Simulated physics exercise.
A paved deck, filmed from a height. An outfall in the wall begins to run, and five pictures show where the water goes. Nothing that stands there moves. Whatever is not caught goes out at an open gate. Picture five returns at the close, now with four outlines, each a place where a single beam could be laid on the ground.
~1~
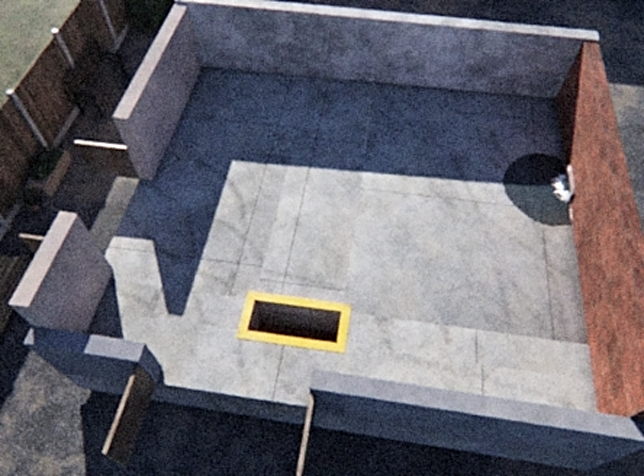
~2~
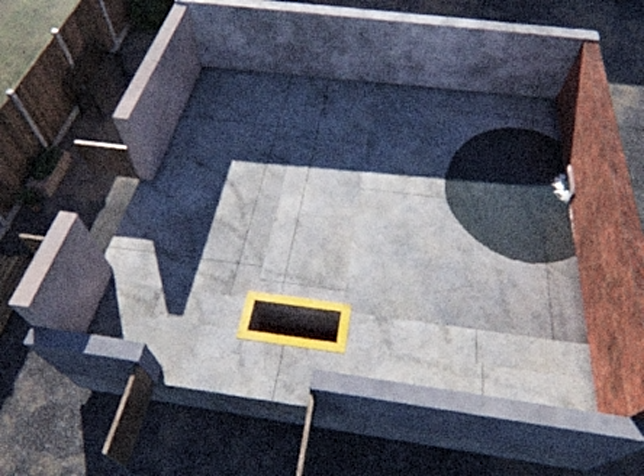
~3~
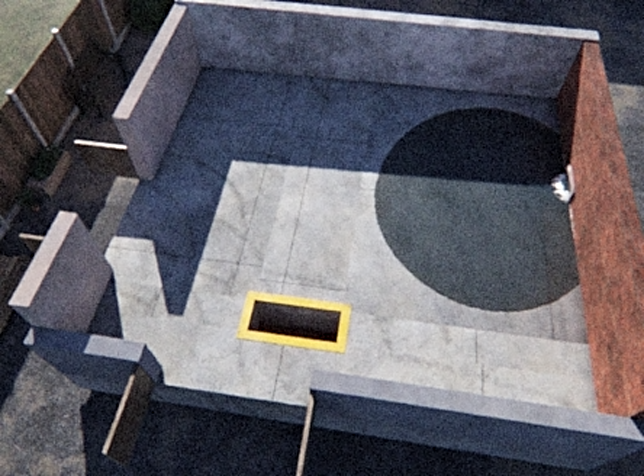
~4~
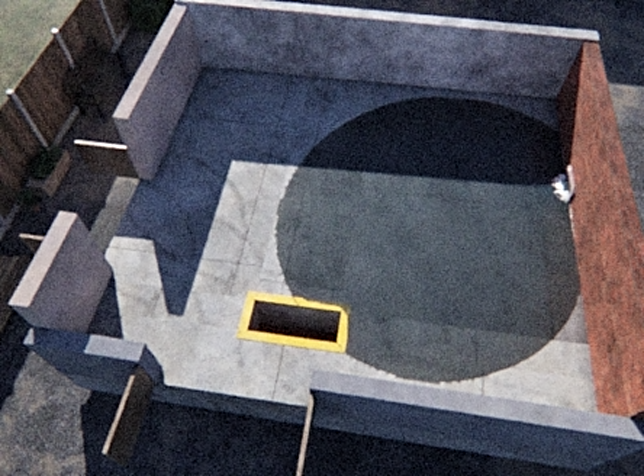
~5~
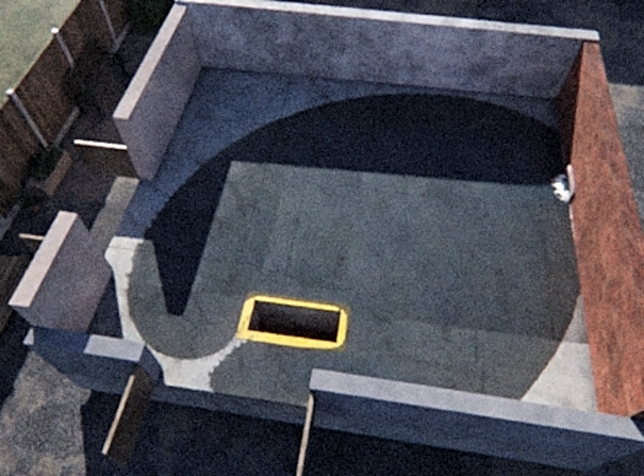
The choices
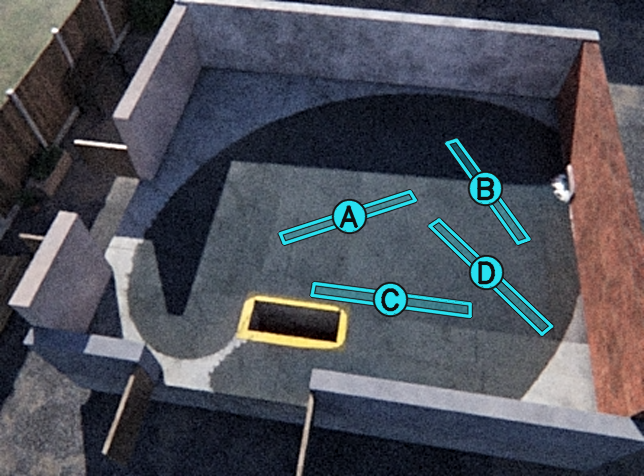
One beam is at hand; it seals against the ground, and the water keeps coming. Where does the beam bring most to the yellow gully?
Choose A.
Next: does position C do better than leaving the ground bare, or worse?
It is worse.
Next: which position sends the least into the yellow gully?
That would be C.
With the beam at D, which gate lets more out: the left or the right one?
The left one.
In cyan, A from (282, 238) to (412, 196); B from (451, 141) to (523, 241); C from (313, 289) to (470, 310); D from (434, 223) to (546, 330).
With A, about 30 % of the stream goes into the yellow gully, about 70 % out by the gates.
With B, about 22 % of the stream goes into the yellow gully, about 78 % out by the gates.
With C, about 12 % of the stream goes into the yellow gully, about 88 % out by the gates.
With D, about 18 % of the stream goes into the yellow gully, about 82 % out by the gates.
